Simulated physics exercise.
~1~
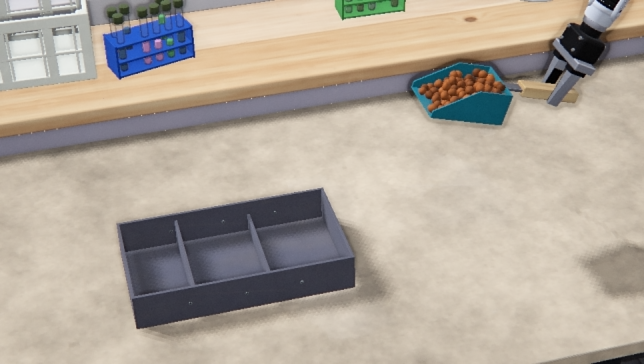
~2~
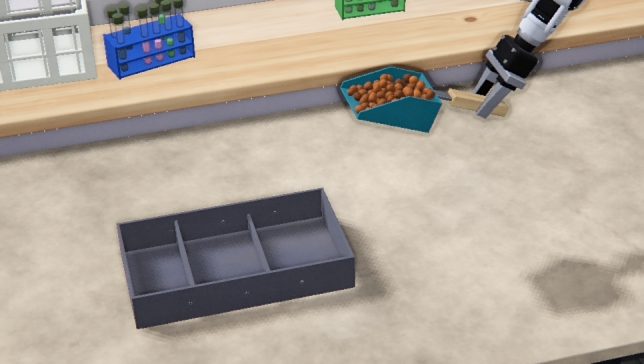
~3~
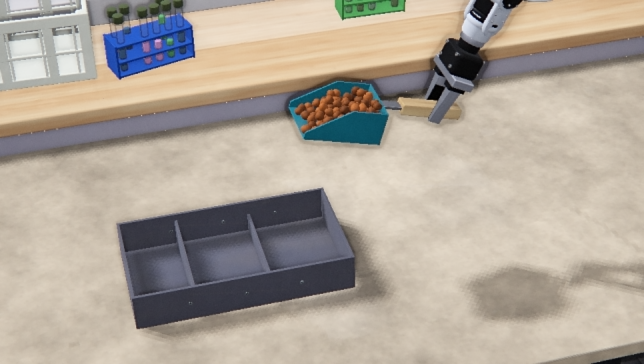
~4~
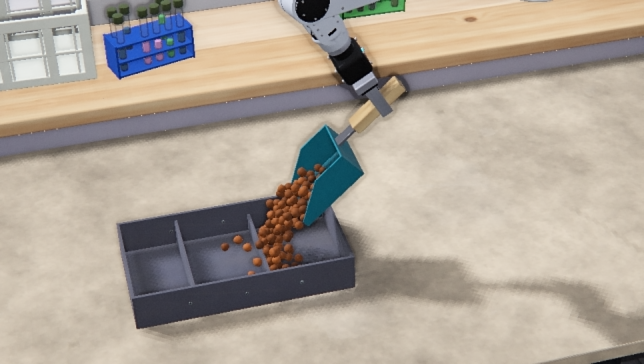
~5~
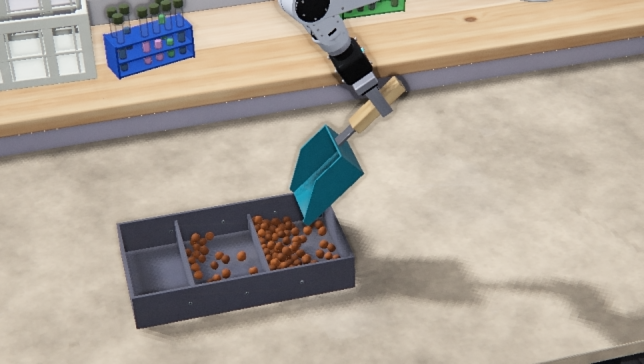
A robot arm carries a teal scoop heaped with small brown nuts leftward, holding it nearly level above a pale tabletop. It approaches a dark gray tray divided into three compartments, while test tube racks stand on the wooden shelf behind. The arm then lowers the scoop toward the tray, swings it around and tips it forward, so the nuts pour out over the right side. Most land in the right compartment, while some scatter into the middle one. At the end, the emptied scoop hangs tilted above the tray, and the left compartment remains empty.
